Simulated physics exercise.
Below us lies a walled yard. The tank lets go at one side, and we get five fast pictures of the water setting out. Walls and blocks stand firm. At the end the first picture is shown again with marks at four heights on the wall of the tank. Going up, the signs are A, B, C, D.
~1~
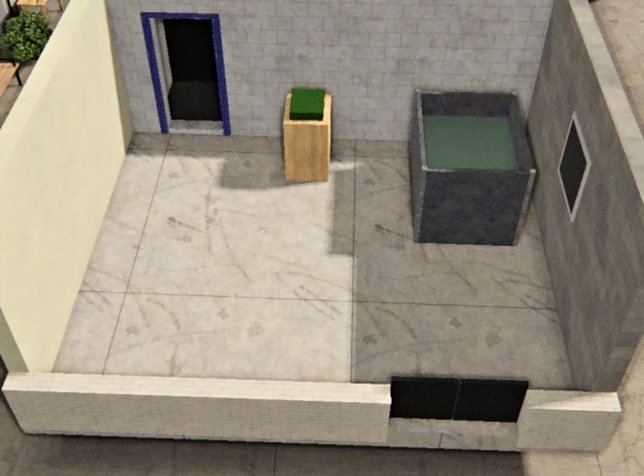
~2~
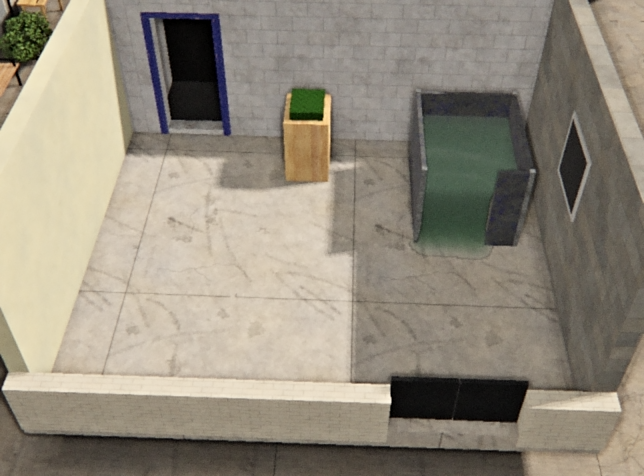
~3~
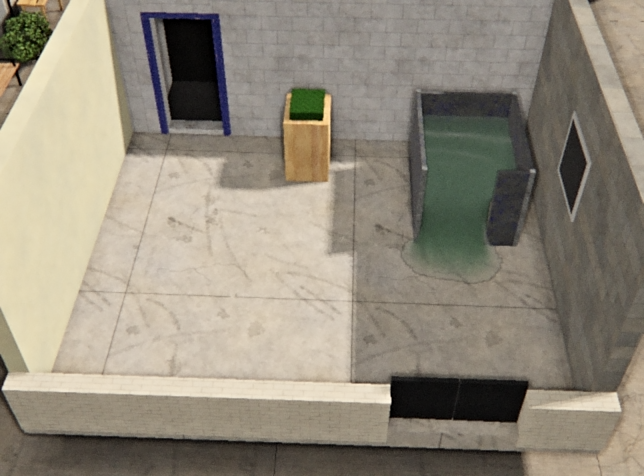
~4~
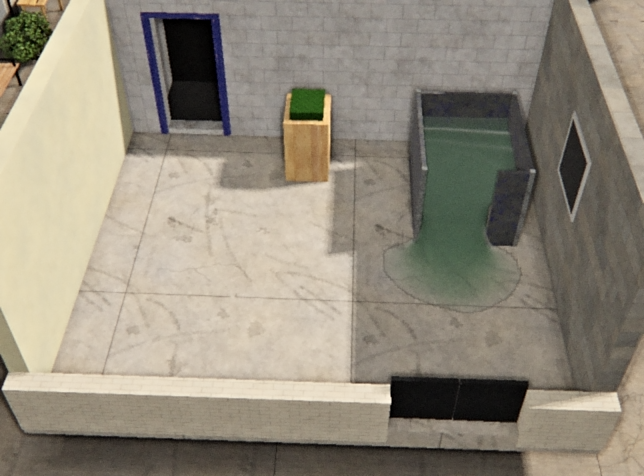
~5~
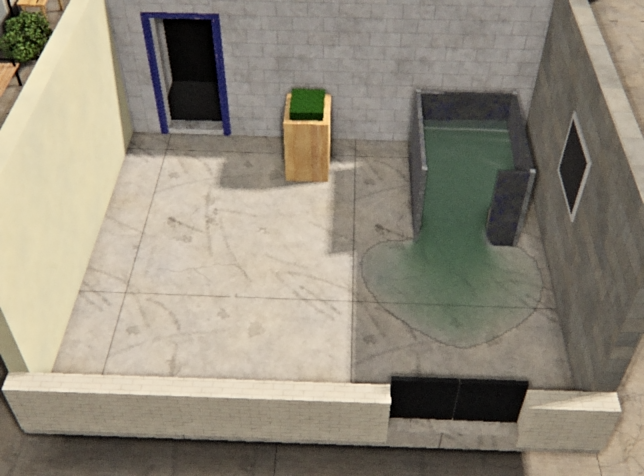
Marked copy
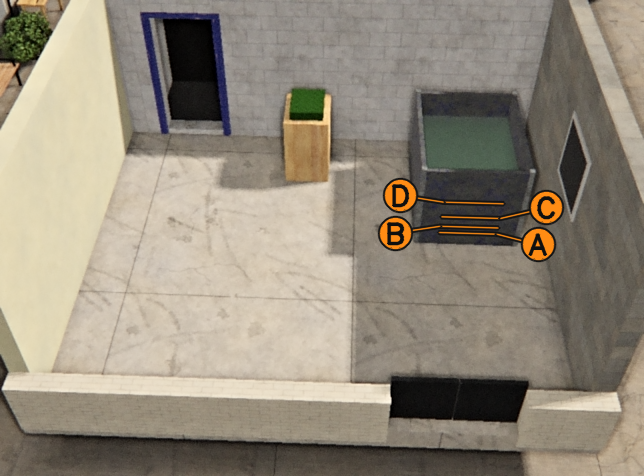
Green water sits still in a dark tank at the right of a walled yard, near a wooden planter and a blue-framed doorway. The tank's front opens and the water pours out onto the floor, then spreads forward and sideways into a widening, rounded pool.
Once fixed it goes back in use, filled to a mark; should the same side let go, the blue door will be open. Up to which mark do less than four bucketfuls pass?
D will do.
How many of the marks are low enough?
All of the four.
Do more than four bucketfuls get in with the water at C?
No, not at all.
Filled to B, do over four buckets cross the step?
No, not at all.
On the marked copy, A at (467, 233); B at (469, 227); C at (470, 217); D at (473, 202); from the bottom up A, B, C, D.
With A, nothing gets over.
With B, nothing gets over.
With C, nothing gets over.
With D, a splash gets over, under a bucket.
